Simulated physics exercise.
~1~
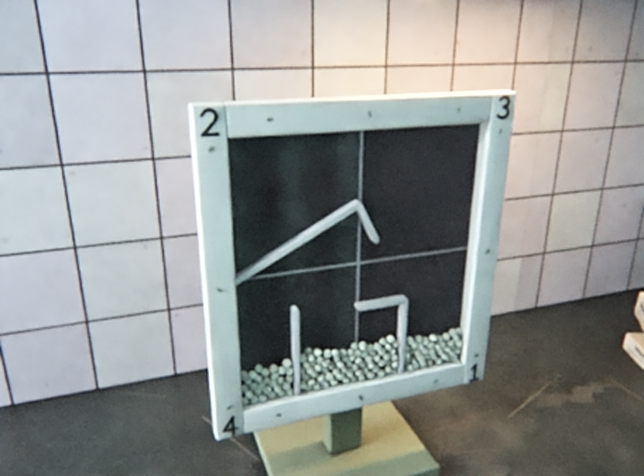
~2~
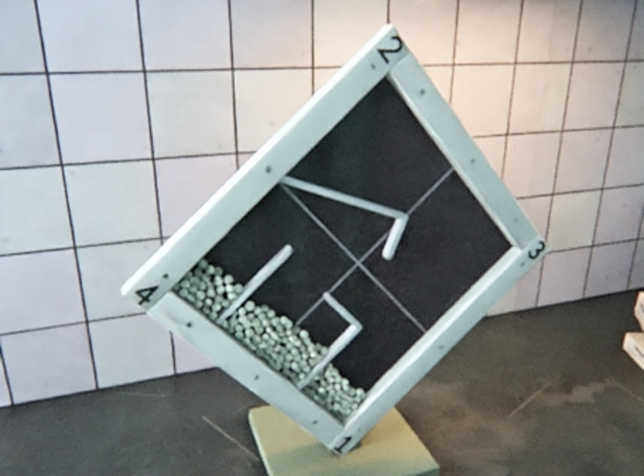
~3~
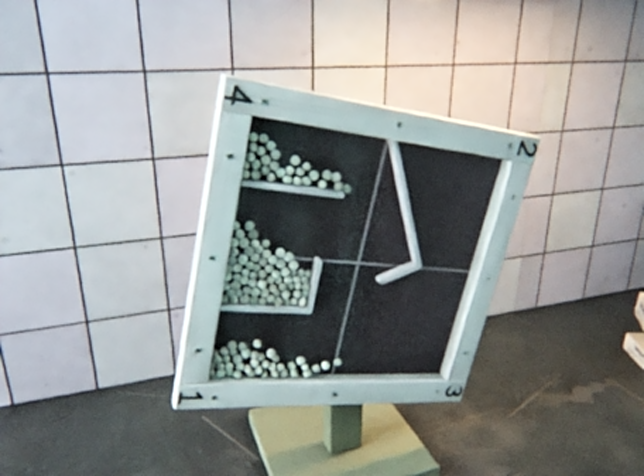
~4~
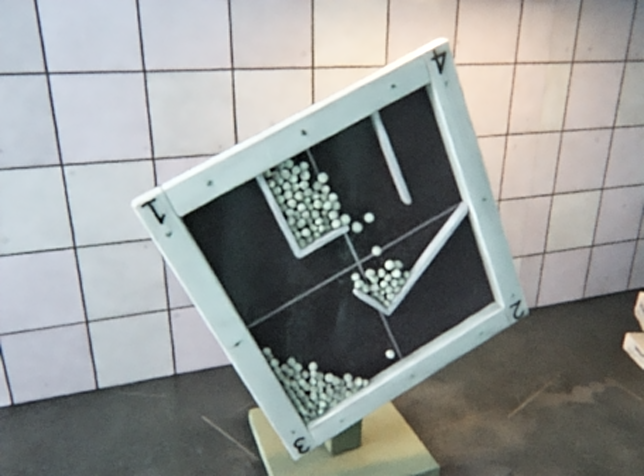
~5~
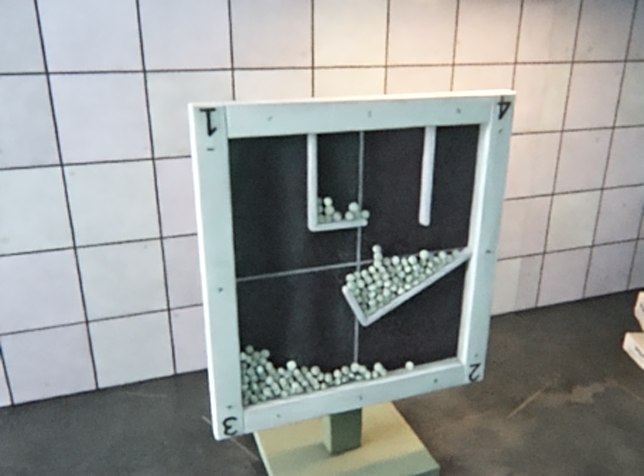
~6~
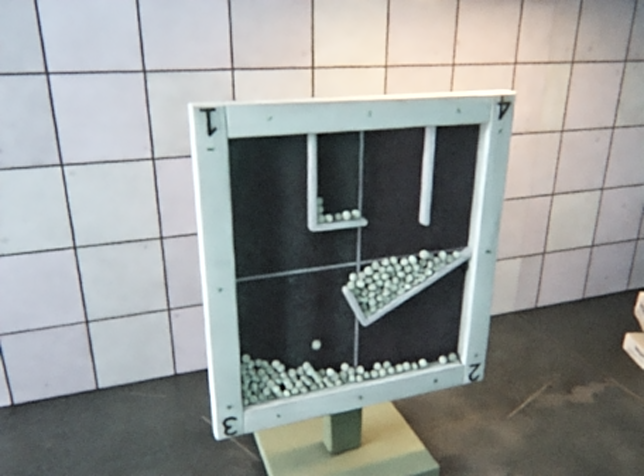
In front of a tiled wall, a square framed case of small pale balls turned counterclockwise until it was upside down, the balls tumbling between its inner ledges, and most ended in the slanted trough and along the bottom, with a few left higher up.
